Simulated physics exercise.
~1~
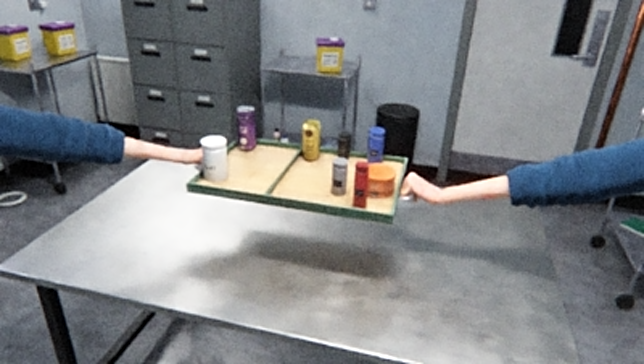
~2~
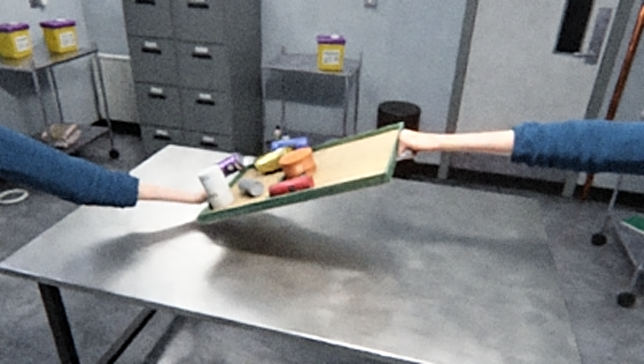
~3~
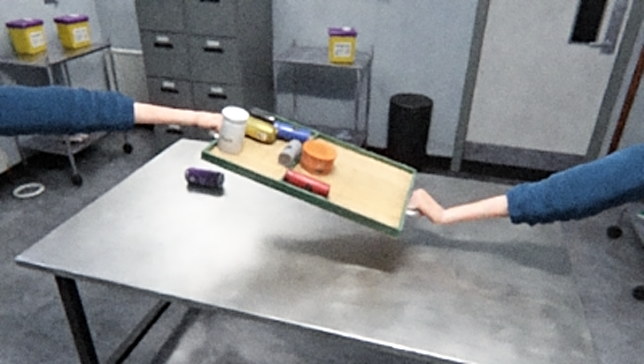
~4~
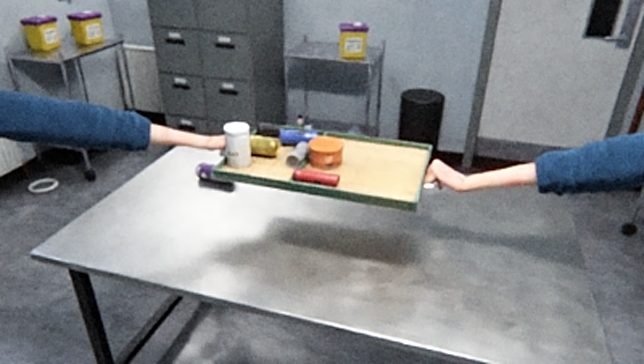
Two hands tilt a tray left, then right, then level it, leaving several containers toppled.
